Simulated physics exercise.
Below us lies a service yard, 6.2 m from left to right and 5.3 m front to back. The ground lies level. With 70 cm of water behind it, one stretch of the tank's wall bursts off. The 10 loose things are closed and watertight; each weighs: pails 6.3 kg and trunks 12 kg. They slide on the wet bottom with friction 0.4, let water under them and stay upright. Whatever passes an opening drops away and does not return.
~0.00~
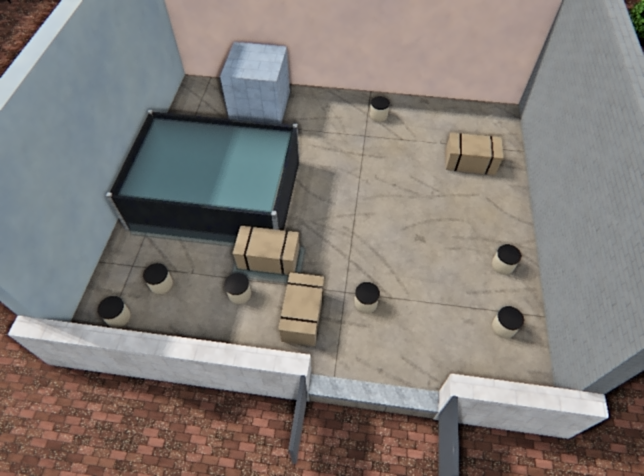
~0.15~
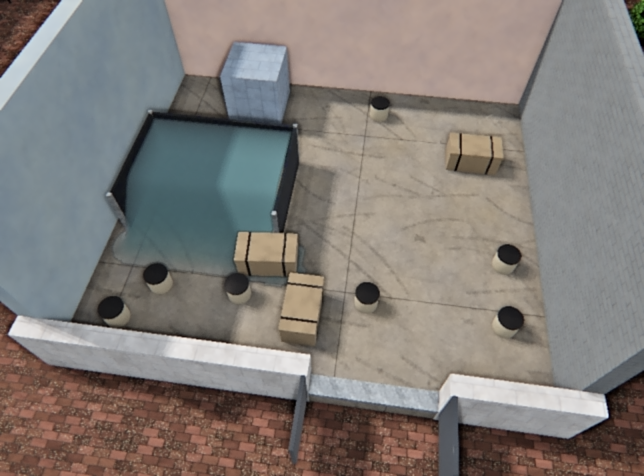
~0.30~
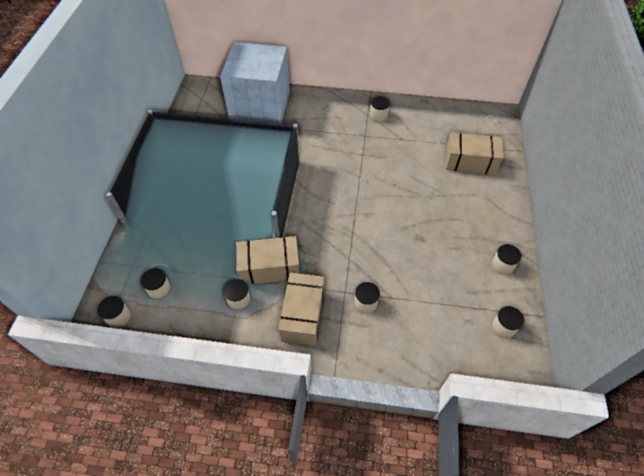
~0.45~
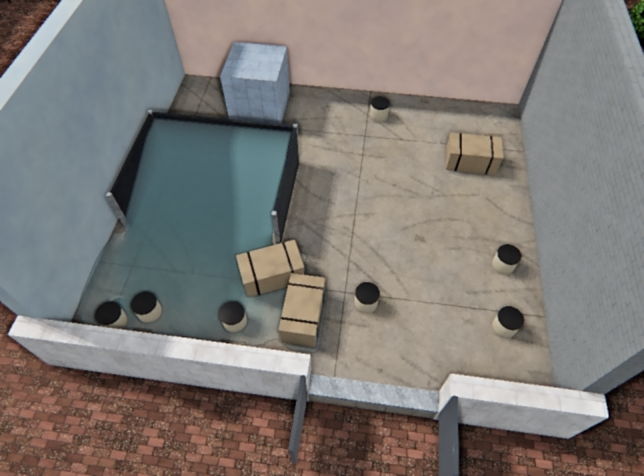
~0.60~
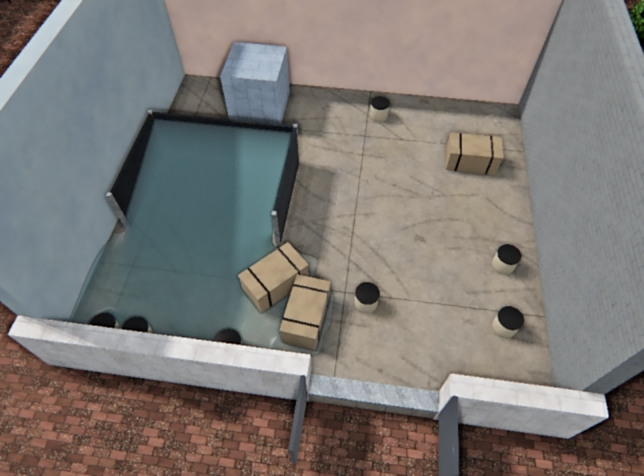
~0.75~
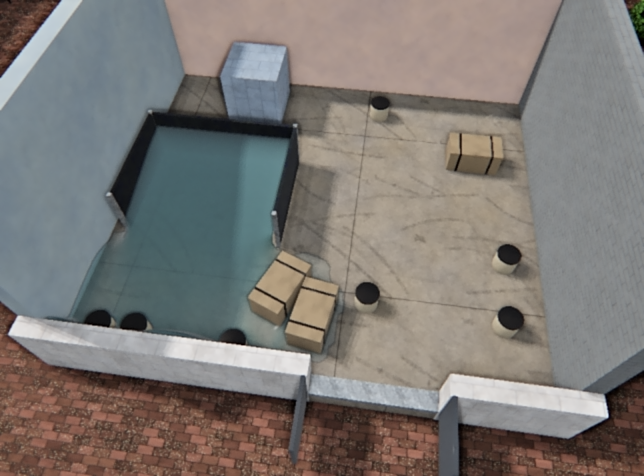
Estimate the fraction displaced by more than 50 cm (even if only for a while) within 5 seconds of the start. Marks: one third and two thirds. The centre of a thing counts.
It is two thirds or above.
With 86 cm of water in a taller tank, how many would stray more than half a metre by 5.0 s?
Then 9.
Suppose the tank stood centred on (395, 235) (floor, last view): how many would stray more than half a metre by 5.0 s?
Then 8.
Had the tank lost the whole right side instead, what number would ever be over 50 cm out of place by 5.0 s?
Then 6.
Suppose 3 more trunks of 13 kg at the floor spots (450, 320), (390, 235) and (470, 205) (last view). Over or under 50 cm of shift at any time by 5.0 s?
In turn: More, past it, over.
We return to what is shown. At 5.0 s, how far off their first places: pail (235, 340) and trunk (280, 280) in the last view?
In that order: 350 cm, 350 cm.
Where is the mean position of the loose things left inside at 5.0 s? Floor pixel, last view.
Around (420, 194).
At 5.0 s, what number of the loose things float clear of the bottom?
At that moment 8.
After 1.1 s 4 of 10 are over 50 cm from their spots; 4 afloat.
After 2.2 s 5 of 10 are over 50 cm from their spots; 4 afloat.
After 3.5 s 7 of 10 are over 50 cm from their spots; 7 afloat.
After 5.0 s 9 of 10 are over 50 cm from their spots, and 9 have been at some point; 8 afloat.
